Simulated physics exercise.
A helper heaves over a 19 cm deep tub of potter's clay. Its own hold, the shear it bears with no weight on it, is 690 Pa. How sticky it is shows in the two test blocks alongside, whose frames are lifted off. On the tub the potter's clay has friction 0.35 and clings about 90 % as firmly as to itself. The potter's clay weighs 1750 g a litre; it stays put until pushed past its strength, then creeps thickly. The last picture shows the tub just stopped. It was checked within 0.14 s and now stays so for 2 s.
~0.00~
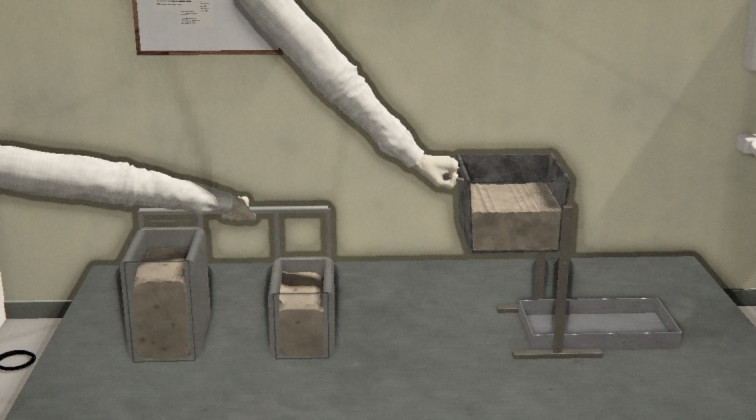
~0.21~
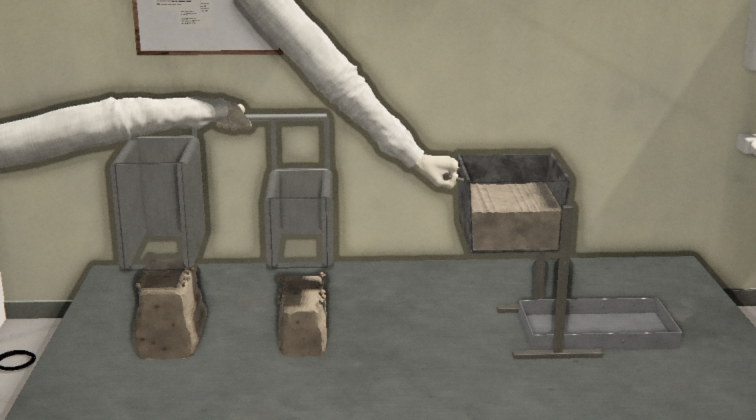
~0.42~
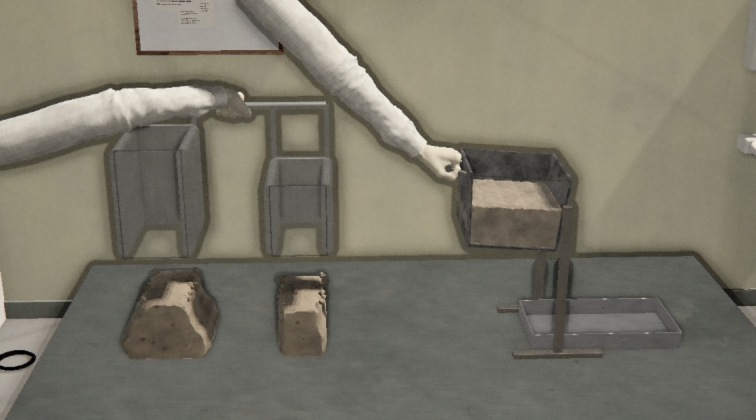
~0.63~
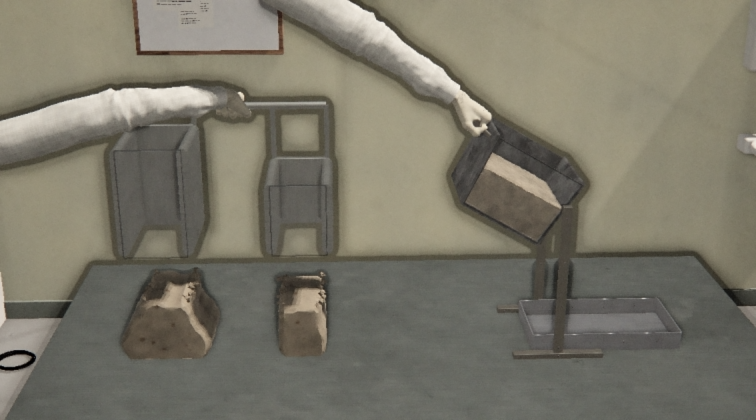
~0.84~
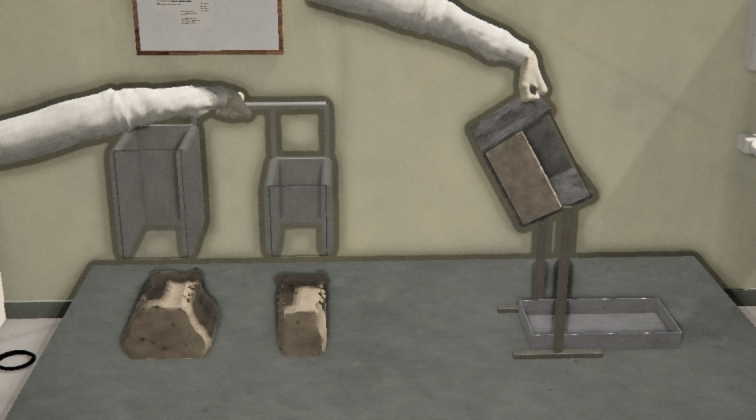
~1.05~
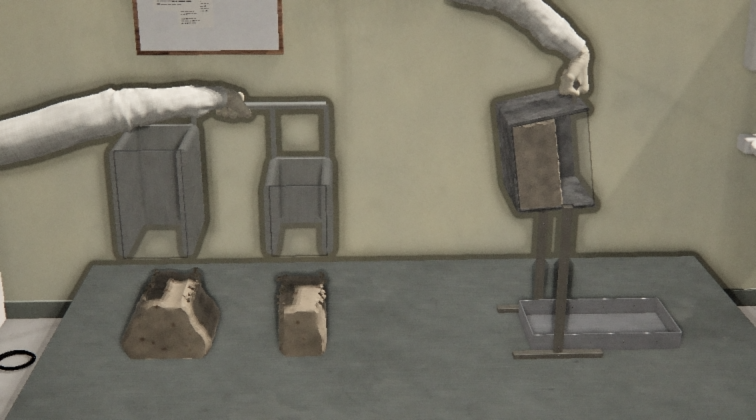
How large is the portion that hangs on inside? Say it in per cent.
The portion that hangs on inside is near 100 %.
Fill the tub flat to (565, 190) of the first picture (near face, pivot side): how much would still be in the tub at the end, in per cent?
Then about 65 %.
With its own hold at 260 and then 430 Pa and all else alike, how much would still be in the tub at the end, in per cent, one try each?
In turn about 65 %, 70 %.
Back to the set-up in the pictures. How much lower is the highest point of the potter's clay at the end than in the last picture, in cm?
About 2 cm.
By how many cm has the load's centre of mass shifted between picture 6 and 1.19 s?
Some 0 cm.
After 1.19 s, the tub is at 82 degrees and holds 100 %.
After 1.36 s, the tub is at 82 degrees and holds 100 %.
After 1.53 s, the tub is at 82 degrees and holds 100 %.
After 1.70 s, the tub is at 82 degrees and holds 100 %.
After 3.05 s, the tub is at 82 degrees and holds 100 %.
